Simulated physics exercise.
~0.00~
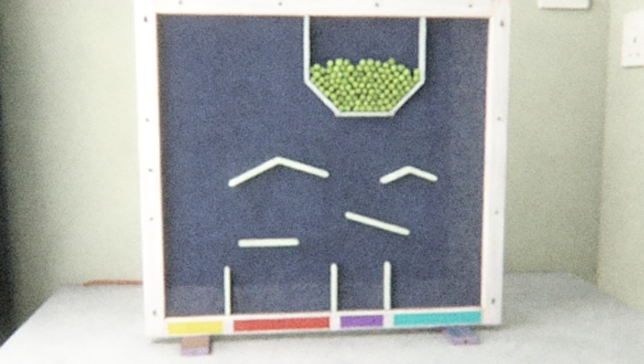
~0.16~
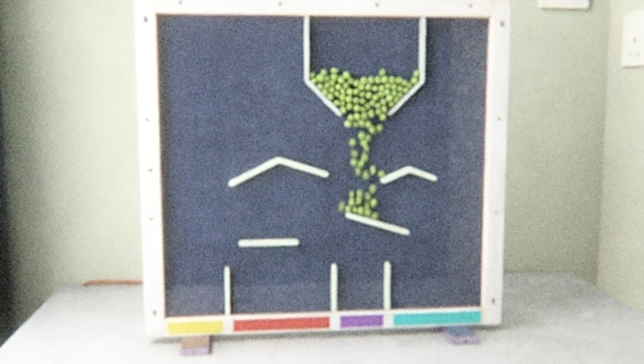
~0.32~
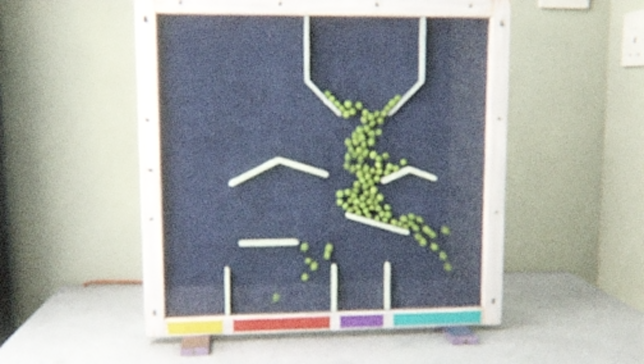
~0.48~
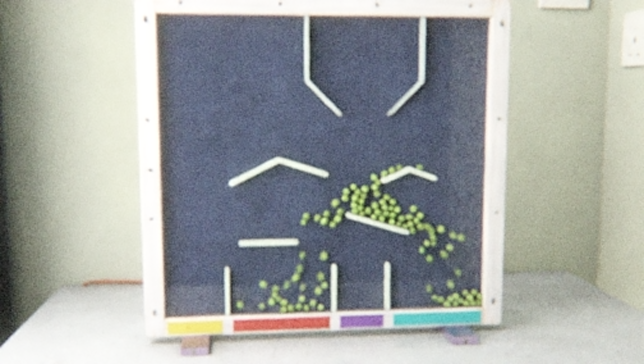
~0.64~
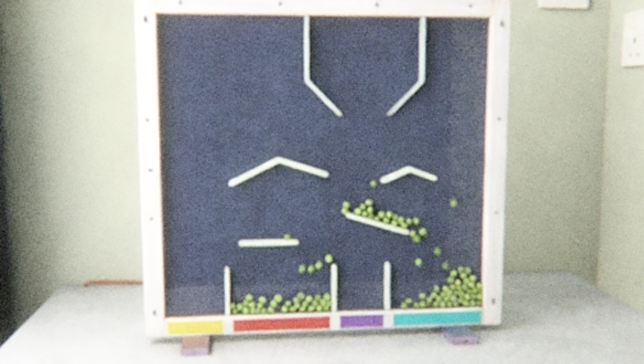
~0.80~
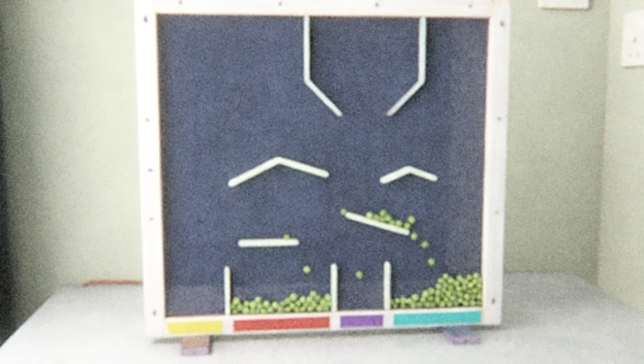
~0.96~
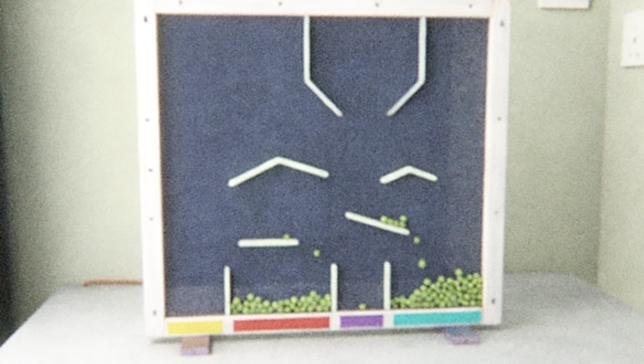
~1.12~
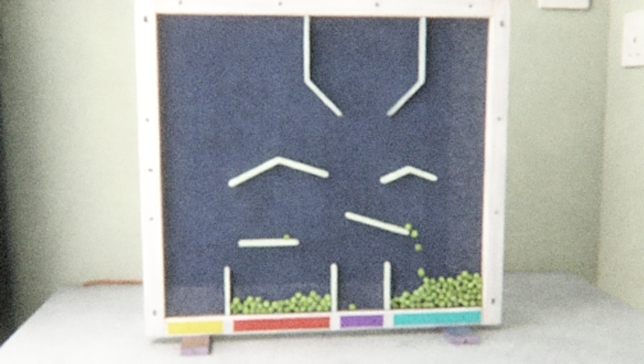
Green peas pour from a hopper over ledges, piling mostly in the turquoise and red bins.
